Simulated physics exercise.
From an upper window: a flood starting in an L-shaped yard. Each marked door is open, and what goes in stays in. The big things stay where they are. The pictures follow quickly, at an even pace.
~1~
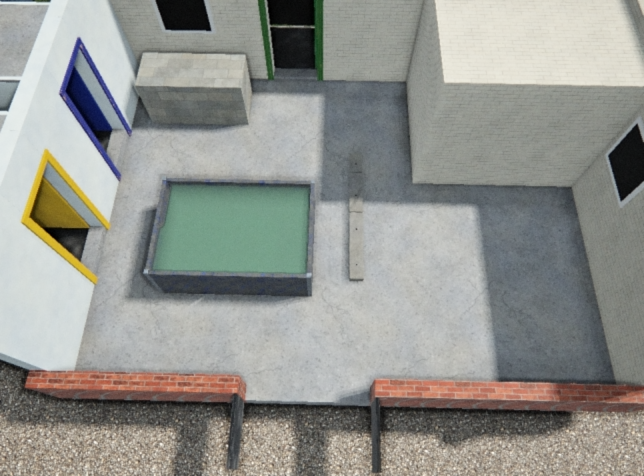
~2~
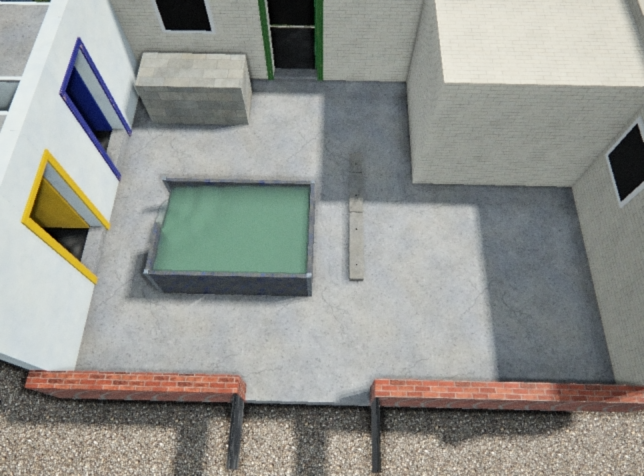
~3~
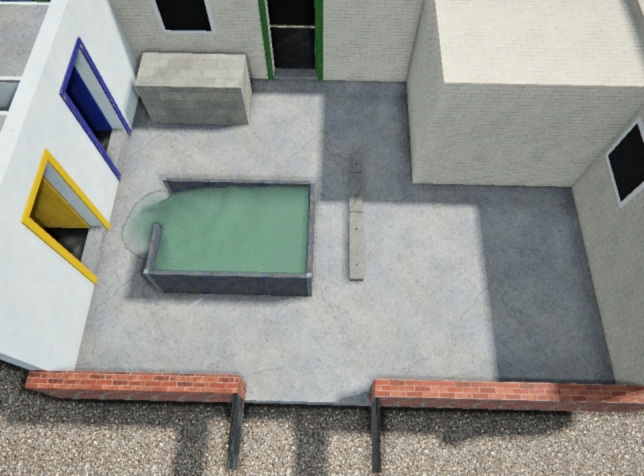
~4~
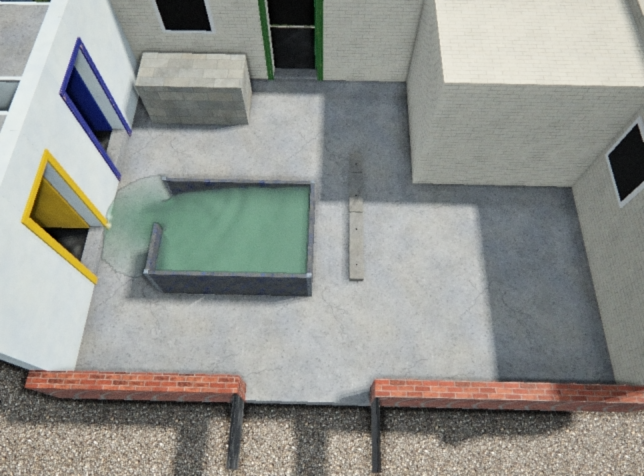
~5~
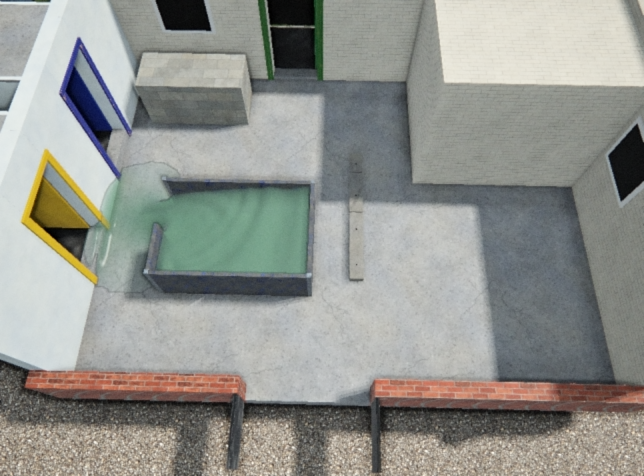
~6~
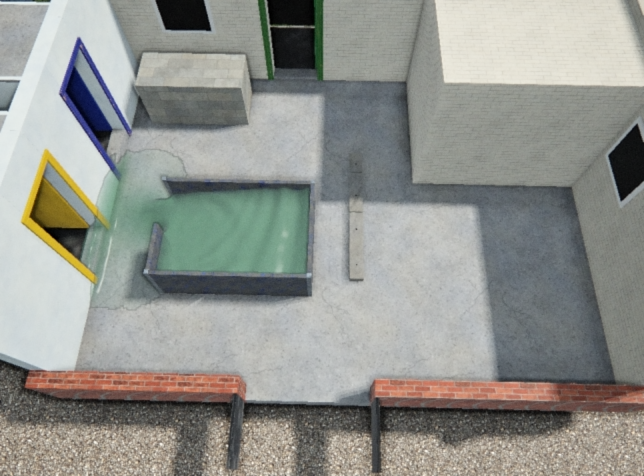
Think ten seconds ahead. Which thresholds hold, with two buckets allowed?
In the end: The green door stays under that; the yellow door takes more than that; the blue door stays under that.
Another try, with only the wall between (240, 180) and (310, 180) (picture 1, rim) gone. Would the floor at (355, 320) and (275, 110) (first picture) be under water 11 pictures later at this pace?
In turn: Clear, wet.
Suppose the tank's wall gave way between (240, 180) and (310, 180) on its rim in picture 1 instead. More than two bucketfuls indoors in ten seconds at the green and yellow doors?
One by one: The green door is over, the yellow door lets less in.
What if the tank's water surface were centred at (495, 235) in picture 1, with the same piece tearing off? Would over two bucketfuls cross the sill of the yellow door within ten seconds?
The yellow one lets less in.
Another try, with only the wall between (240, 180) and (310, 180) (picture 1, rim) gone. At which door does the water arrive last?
The yellow one.
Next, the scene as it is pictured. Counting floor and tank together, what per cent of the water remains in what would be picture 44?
Near 90 in a hundred.
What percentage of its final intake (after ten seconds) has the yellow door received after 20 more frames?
About 85 per cent.
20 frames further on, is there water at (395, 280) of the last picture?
There: Dry.
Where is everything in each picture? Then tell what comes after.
The tank at (234, 228) is whole and still, in the first frame.
The front is at a hidden place, out from the gap at (171, 217), in the second frame.
Water pours out at (172, 219) and has run to (127, 236), in the third frame.
The front is at (116, 197), out from the gap at (172, 220), in the fourth frame.
The front is at (122, 172), out from the gap at (172, 219), in the fifth frame.
Water pours out at (172, 219) and has run to (126, 153), in the sixth frame.
A moment on, water covers 15 % of the floor; the green door not reached, the yellow door over two buckets in, the blue door wet at the sill, nothing in.
Next, water covers 25 % of the floor; the green door not reached, the yellow door far over two buckets in, the blue door under two buckets in.
Then, water covers 50 % of the floor; the green door wet at the sill, nothing in, the yellow door far over two buckets in, the blue door under two buckets in.
Later, water covers 80 % of the floor; the green door under two buckets in, the yellow door far over two buckets in, the blue door under two buckets in.
In the end, water covers 90 % of the floor; the green door under two buckets in, the yellow door far over two buckets in, the blue door under two buckets in.
